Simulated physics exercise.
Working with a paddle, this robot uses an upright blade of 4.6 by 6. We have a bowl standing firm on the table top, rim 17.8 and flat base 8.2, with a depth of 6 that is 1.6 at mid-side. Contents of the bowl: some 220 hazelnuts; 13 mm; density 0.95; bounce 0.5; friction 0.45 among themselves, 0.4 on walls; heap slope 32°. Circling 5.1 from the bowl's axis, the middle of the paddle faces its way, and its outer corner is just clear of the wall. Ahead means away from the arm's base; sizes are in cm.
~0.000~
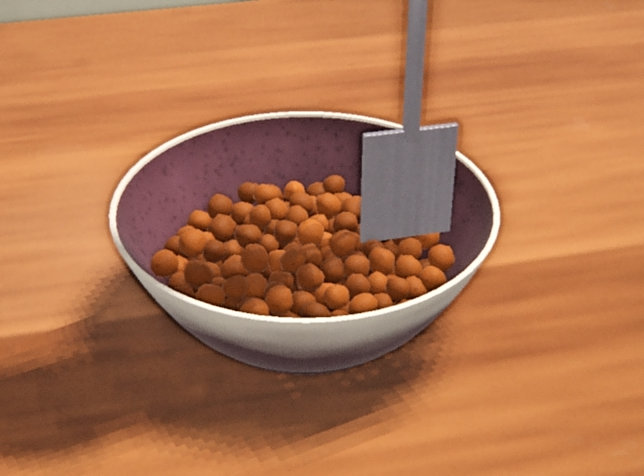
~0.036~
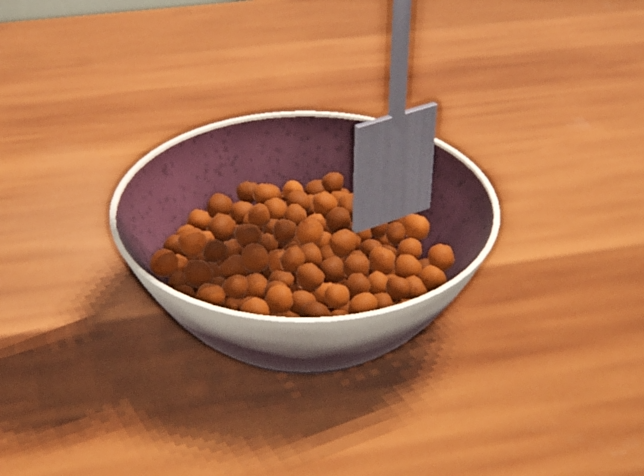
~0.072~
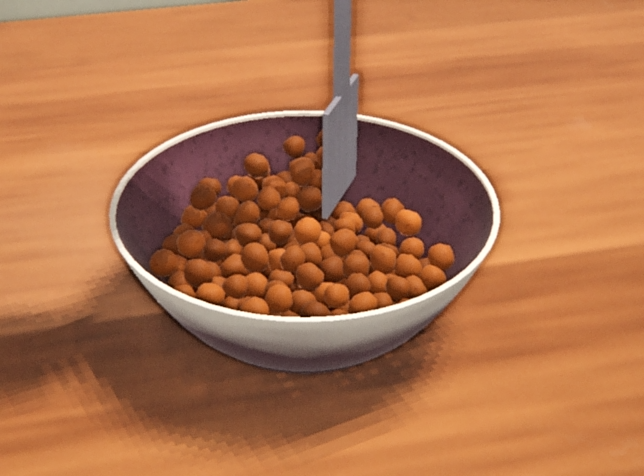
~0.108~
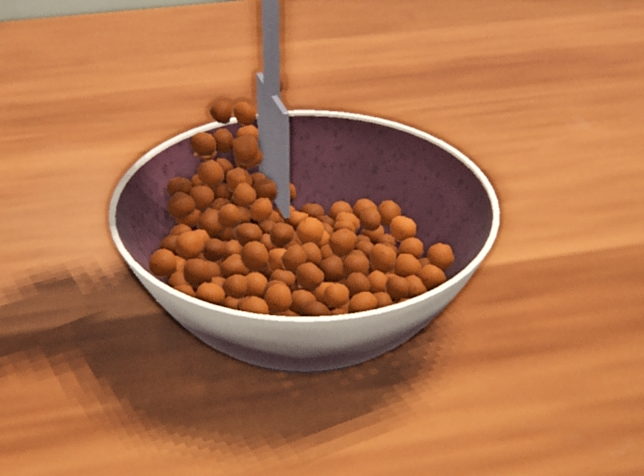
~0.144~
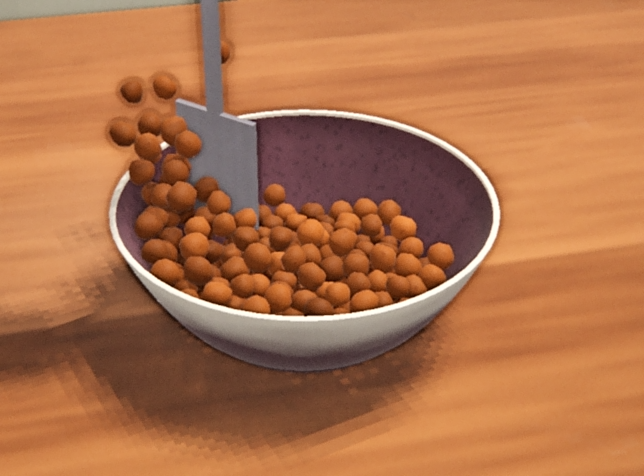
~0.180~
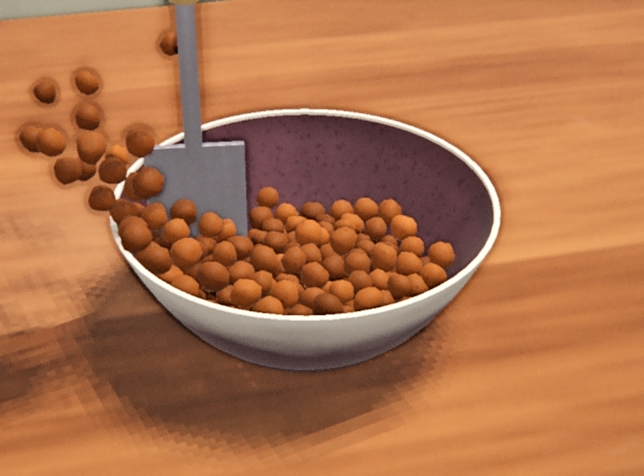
A flat gray paddle swept leftward through a bowl of small round brown balls on a wooden table, turning as it pushed, piling them against the left side and flinging several over the rim.
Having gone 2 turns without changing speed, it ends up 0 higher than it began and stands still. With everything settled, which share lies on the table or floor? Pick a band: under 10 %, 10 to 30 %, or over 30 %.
Band: Over 30 %.
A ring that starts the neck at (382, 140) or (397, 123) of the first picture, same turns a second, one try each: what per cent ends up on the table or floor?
Roughly 50 % and 65 %.
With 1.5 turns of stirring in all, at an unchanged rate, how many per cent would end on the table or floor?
I'd reckon near 35 per cent.
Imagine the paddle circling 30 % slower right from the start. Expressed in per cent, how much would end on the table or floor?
I'd expect about 35 %.
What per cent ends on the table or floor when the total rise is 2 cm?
That works out to some 20 per cent.
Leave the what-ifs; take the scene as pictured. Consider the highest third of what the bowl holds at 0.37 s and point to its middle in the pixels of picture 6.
Near (373, 197).
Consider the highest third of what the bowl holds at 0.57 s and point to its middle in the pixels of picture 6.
It is centred roughly at (311, 277).
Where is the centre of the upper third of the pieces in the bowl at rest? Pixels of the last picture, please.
Around (342, 262).
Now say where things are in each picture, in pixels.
In the first frame, the paddle neck at (413, 100), 0° round; upper third of the load around (295, 250), from x 165 to 440, top at y 185; 223 in the bowl.
In the second frame, the paddle neck at (398, 86), 18° round; upper third of the load around (294, 249), from x 165 to 440, top at y 185.
In the third frame, the paddle neck at (342, 65), 56° round; upper third of the load around (279, 243), from x 165 to 440, top at y 140.
In the fourth frame, the paddle neck at (272, 64), 95° round; upper third of the load around (252, 244), from x 165 to 440, top at y 85; 222 in the bowl, 1 in flight or on the tool.
In the fifth frame, the paddle neck at (214, 83), 134° round; upper third of the load around (218, 245), from x 125 to 440, top at y 50; 219 in the bowl, 4 in flight or on the tool.
In the sixth frame, the paddle neck at (192, 116), 173° round; upper third of the load around (206, 256), from x 35 to 440, top at y 45; 212 in the bowl, 11 in flight or on the tool.
After 0.37 s, 23° round, highest piece 10 above the table; 172 in the bowl, 28 on the table or floor, 23 in flight or on the tool.
After 0.57 s, 233° round, highest piece 7 above the table; 146 in the bowl, 67 on the table or floor, 10 in flight or on the tool.
After 0.87 s, 0° round, highest piece 4 above the table; 138 in the bowl, 85 on the table or floor.
After 1.57 s, 0° round, highest piece 3 above the table; 138 in the bowl, 85 on the table or floor.
In the end, 138 in the bowl, 85 on the table or floor. That is 38 % on the table or floor.
